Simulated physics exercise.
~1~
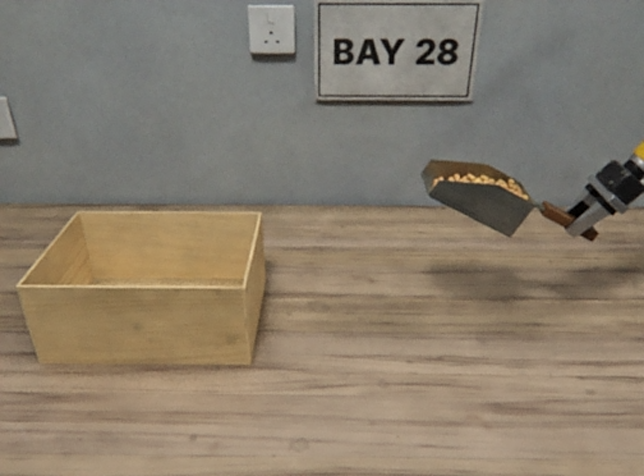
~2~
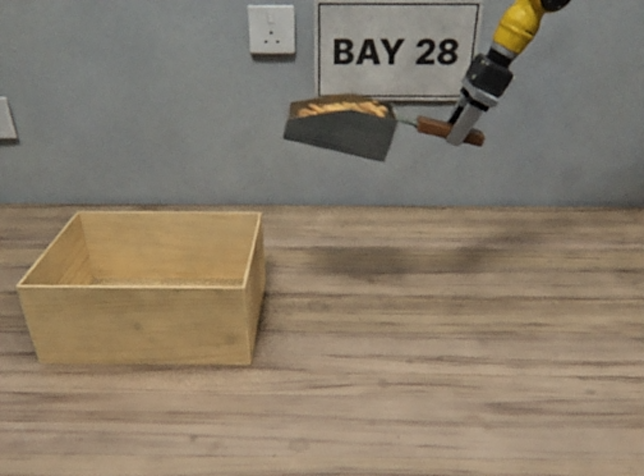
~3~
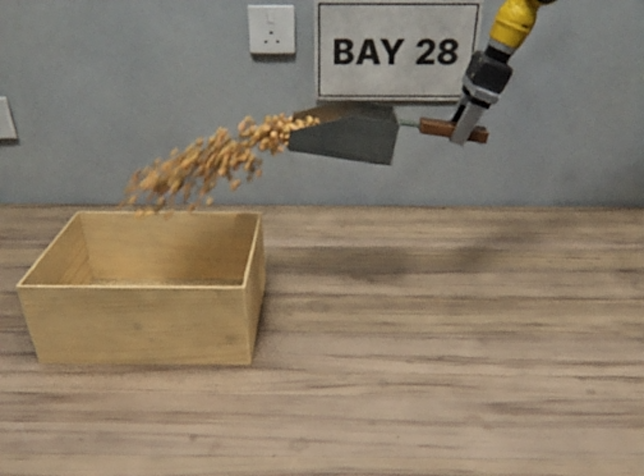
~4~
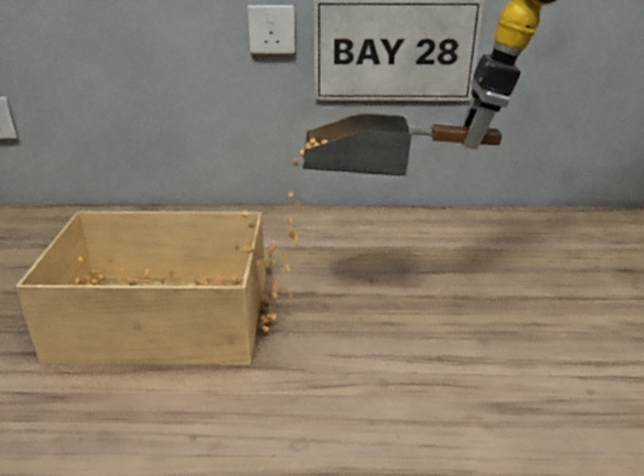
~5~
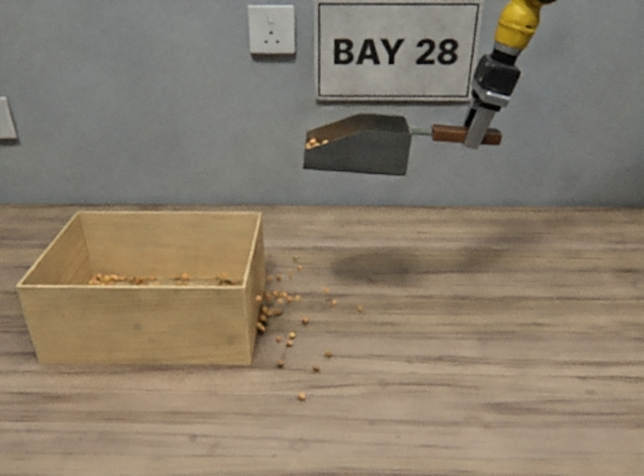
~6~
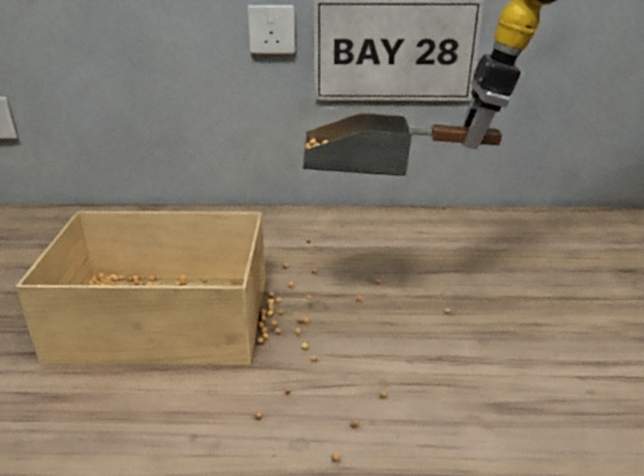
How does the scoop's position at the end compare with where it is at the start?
At the end the scoop is farther to the left and higher up than at the start, hanging just below the left part of the wall sign.
